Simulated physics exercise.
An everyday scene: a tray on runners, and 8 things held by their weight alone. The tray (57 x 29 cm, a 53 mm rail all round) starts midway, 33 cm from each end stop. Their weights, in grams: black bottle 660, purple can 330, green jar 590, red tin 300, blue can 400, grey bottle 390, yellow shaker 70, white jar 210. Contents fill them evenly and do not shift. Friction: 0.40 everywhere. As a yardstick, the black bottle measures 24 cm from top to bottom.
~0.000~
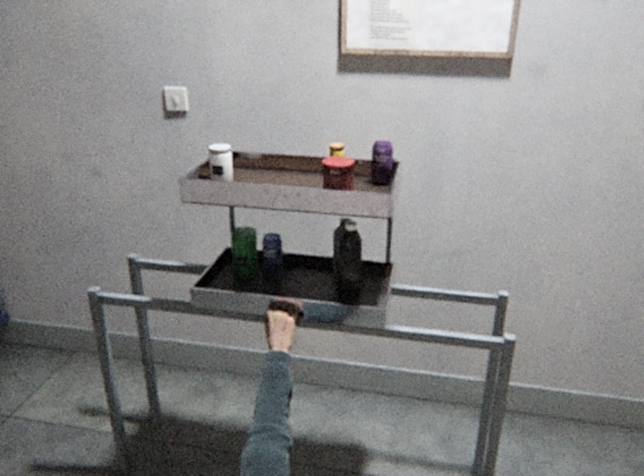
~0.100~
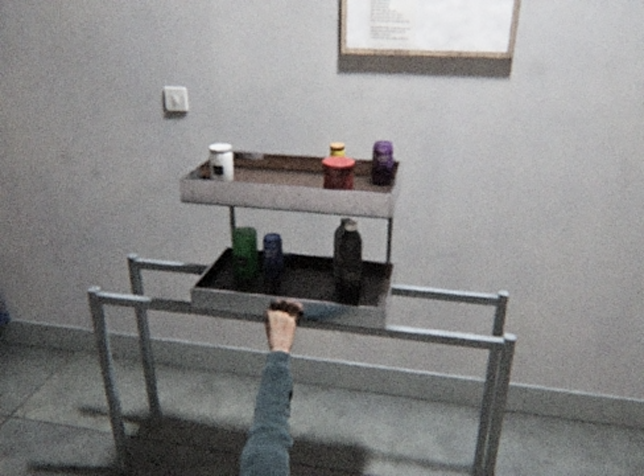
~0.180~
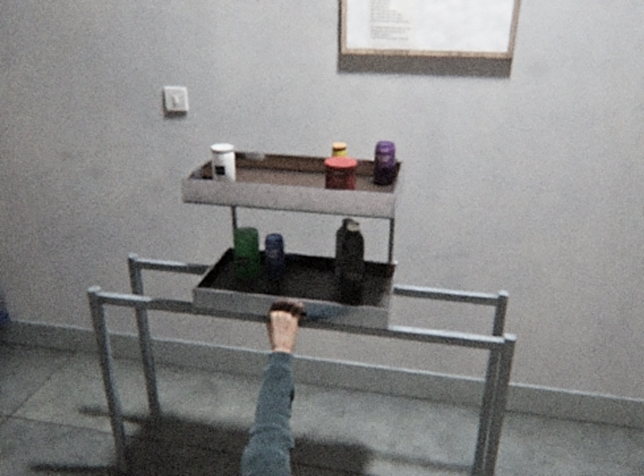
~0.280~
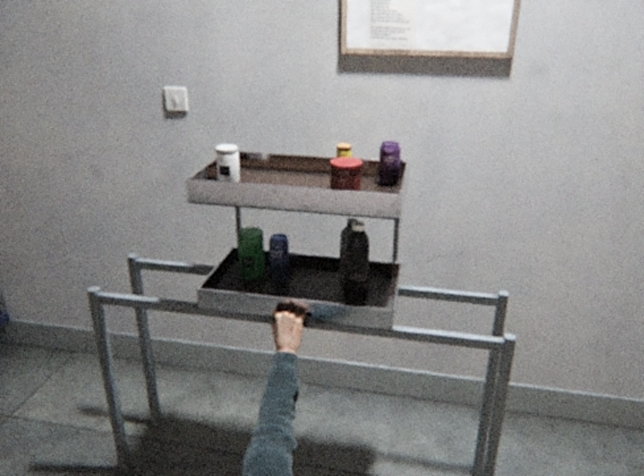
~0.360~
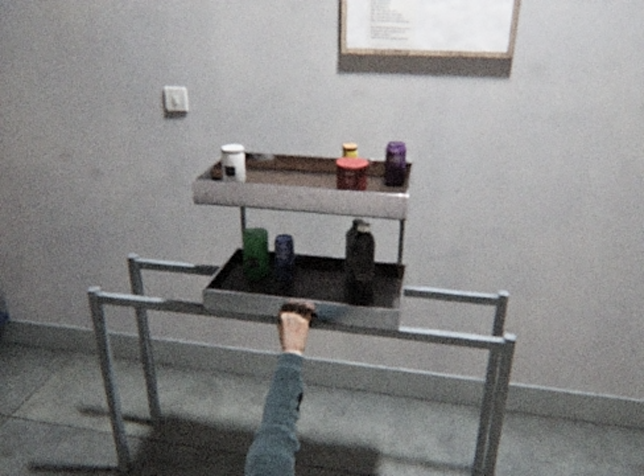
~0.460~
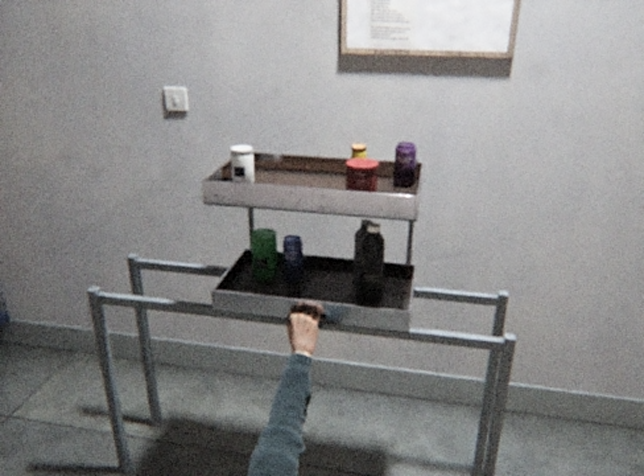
Two-tier tray of bottles, cans and jars sliding slightly right along metal rails as a hand grips its front edge.
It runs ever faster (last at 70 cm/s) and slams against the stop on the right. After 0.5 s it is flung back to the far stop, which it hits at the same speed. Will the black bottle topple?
The black bottle tips over.
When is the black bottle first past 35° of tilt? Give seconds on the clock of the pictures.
At about 1.3 s.
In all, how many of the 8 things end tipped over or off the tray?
1 of them.
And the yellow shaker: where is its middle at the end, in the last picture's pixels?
Around (233, 154).
Around 1.16 s, tray 33 cm right; black bottle at 19° to upright near (488, 272); blue can at 3° to upright; grey bottle shifted 5 cm.
Around 2.26 s, tray 22 cm right; black bottle now off the tray; red tin shifted 5 cm; white jar shifted 5 cm.
Around 3.36 s, tray 33 cm left; yellow shaker shifted 5 cm; white jar shifted 5 cm; red tin shifted 5 cm.
Finally (4.0 s), off the tray and tipped over, black bottle; the other 7 still in place (within 5 cm).
